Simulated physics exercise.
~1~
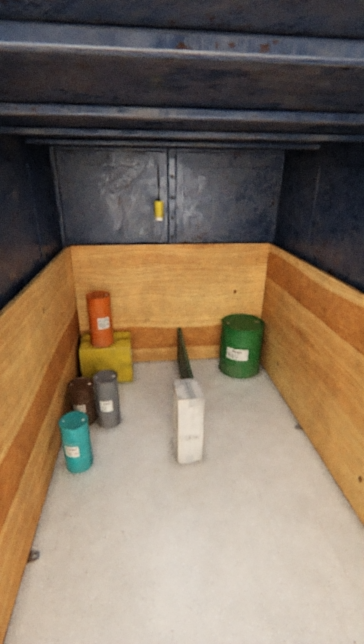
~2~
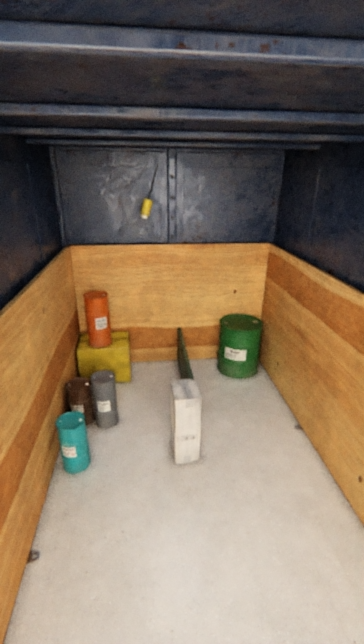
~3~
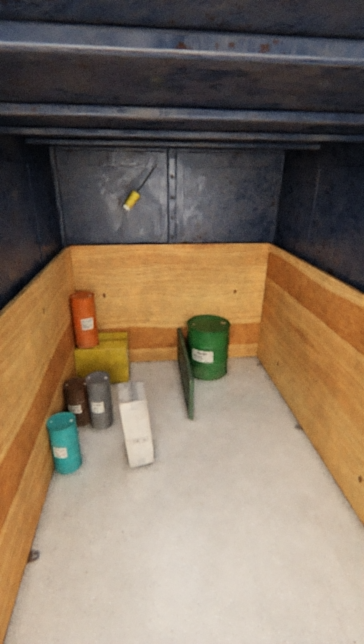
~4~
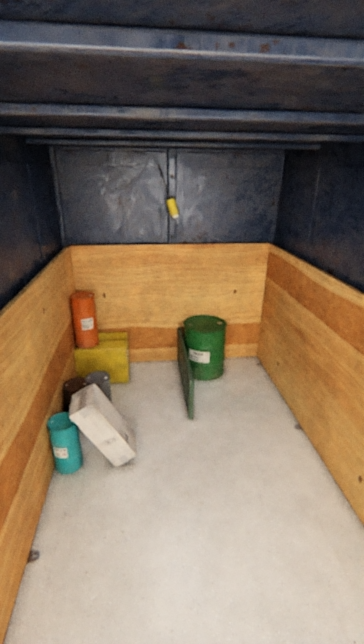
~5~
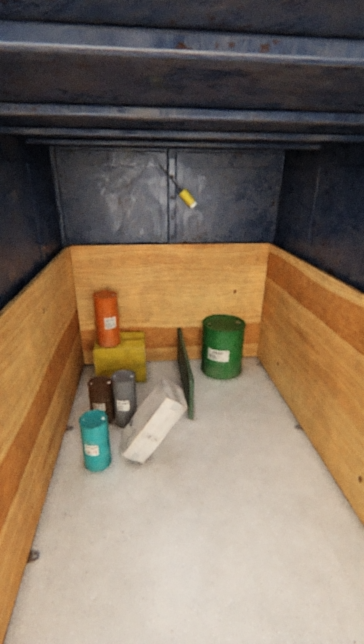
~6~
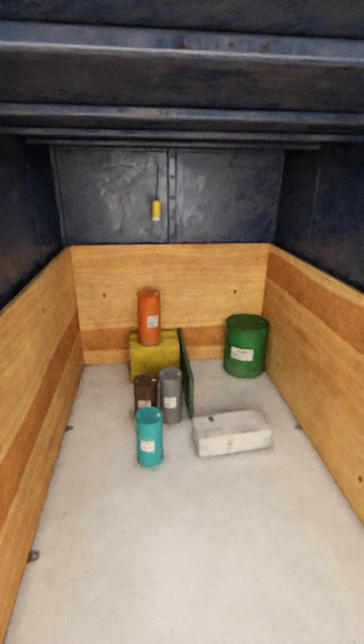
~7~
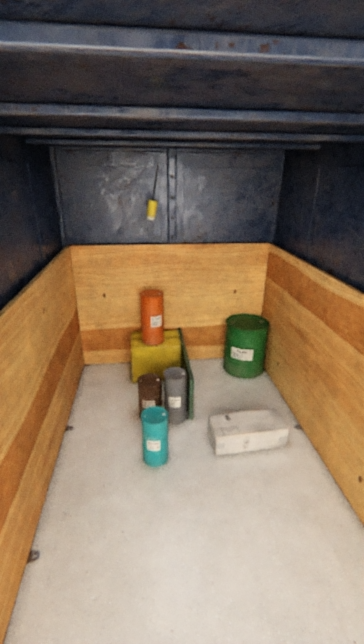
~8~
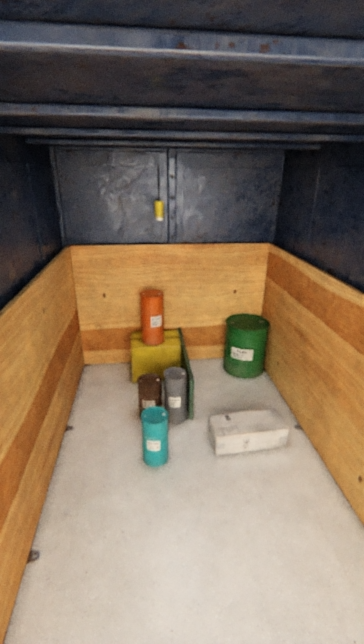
At first, a white box stands upright near a thin green board in a wood-lined cargo bay, with a green drum to the right and a yellow box and four canisters to the left, while a yellow lamp hangs behind. The lamp swings, and the drum and white box slide left. The white box then tilts over beside the grey and turquoise canisters. Next everything loose shifts right, the yellow box and canisters bunching near the board as the white box falls on its side. Finally, it lies still in front of the green drum, the canisters all upright.
